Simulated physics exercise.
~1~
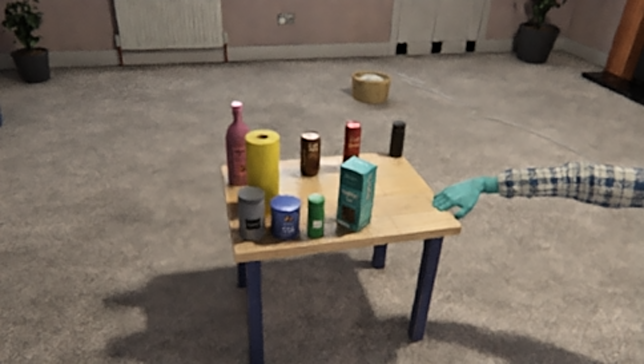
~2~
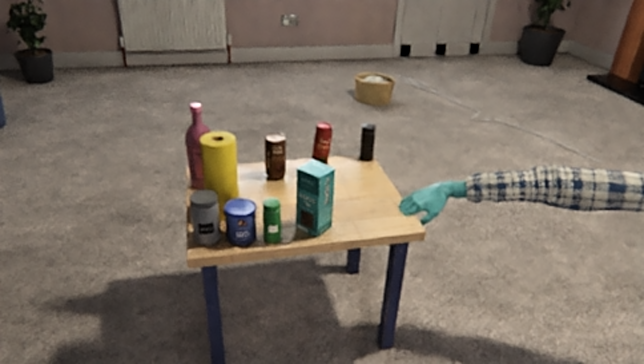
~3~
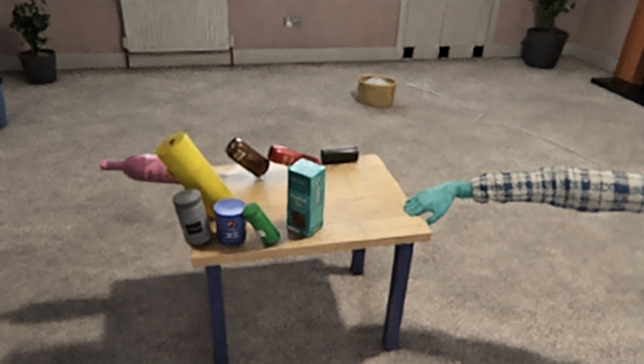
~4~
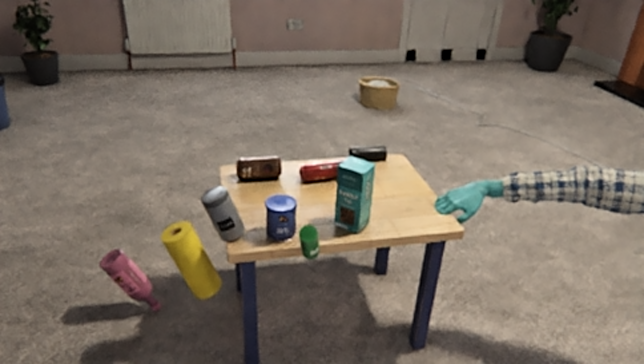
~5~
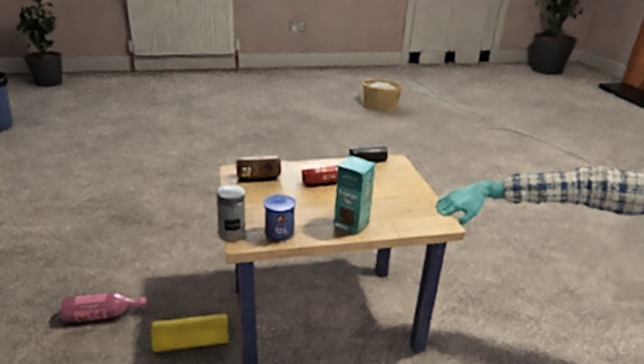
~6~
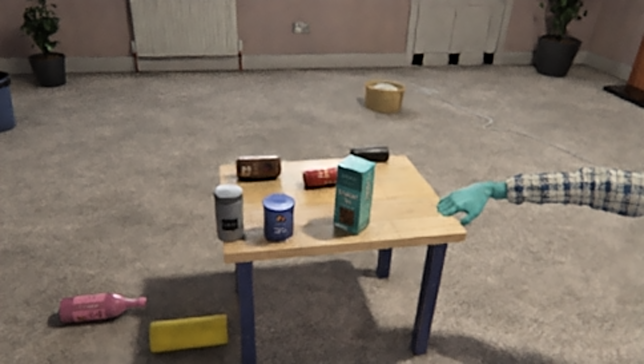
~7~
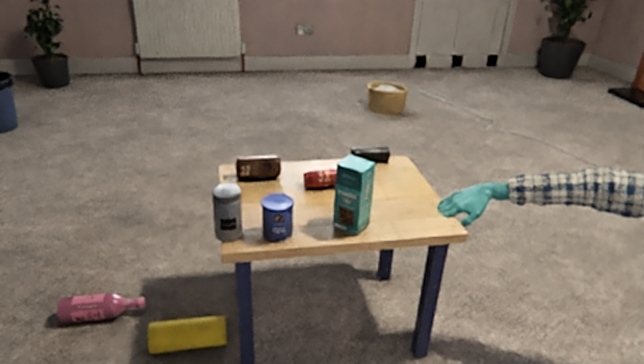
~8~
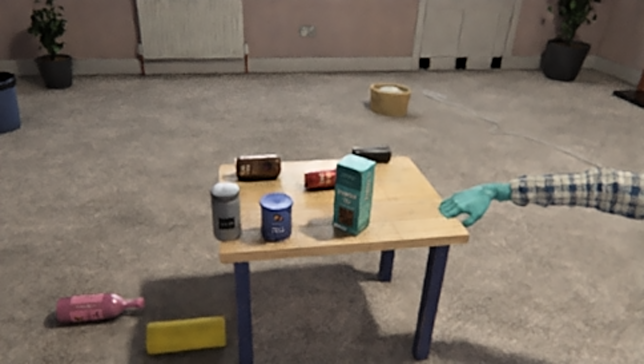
A gloved hand jerks the table, toppling several items and dropping three off its left side.
